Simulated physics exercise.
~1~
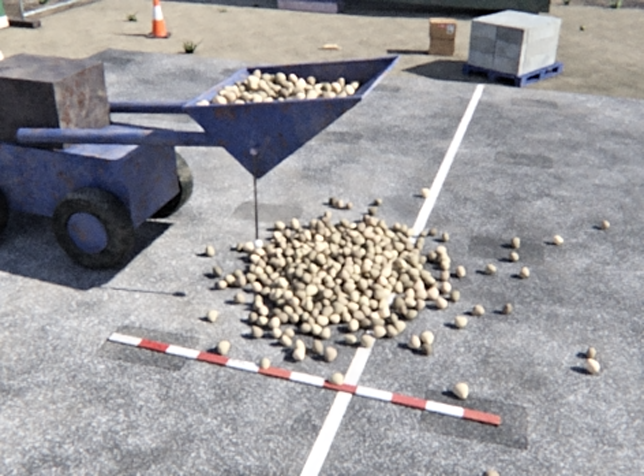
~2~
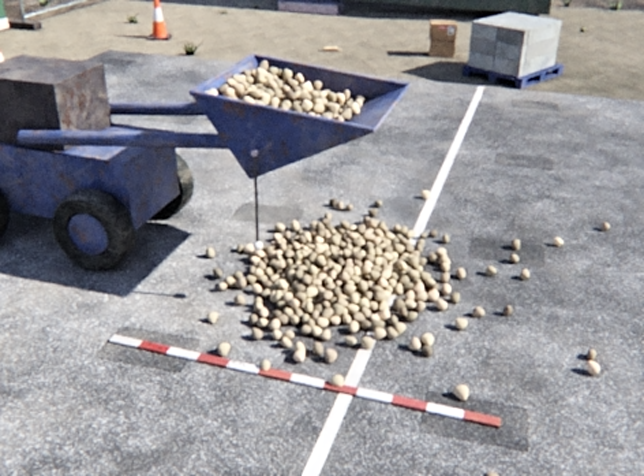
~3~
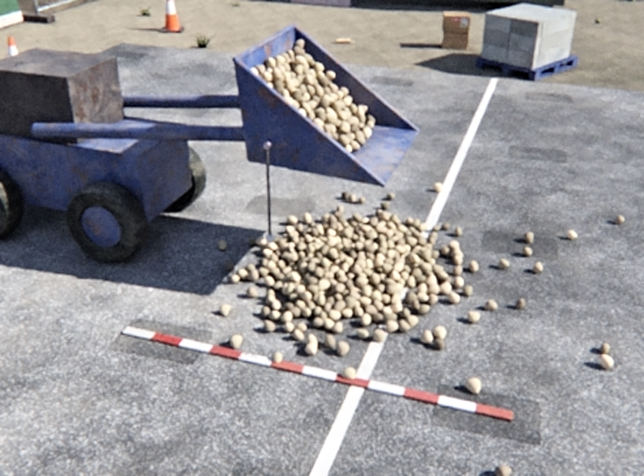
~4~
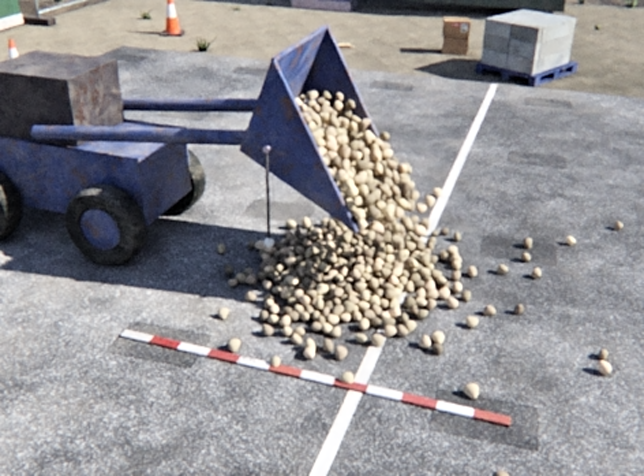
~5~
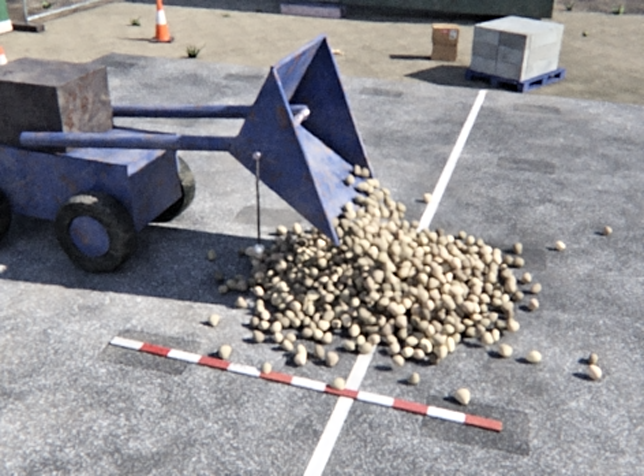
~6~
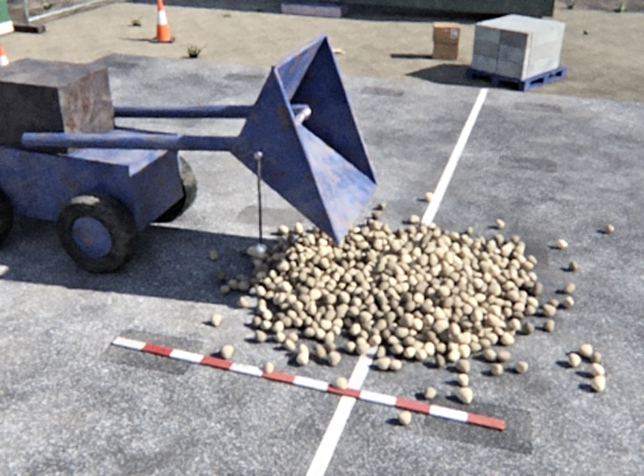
The clip shows a blue loader raising the rear of its stone-filled bucket until the pale, rounded stones pour onto a loose pile below, which spreads rightward across a white painted line, ending with the bucket tipped and empty above the wider heap.
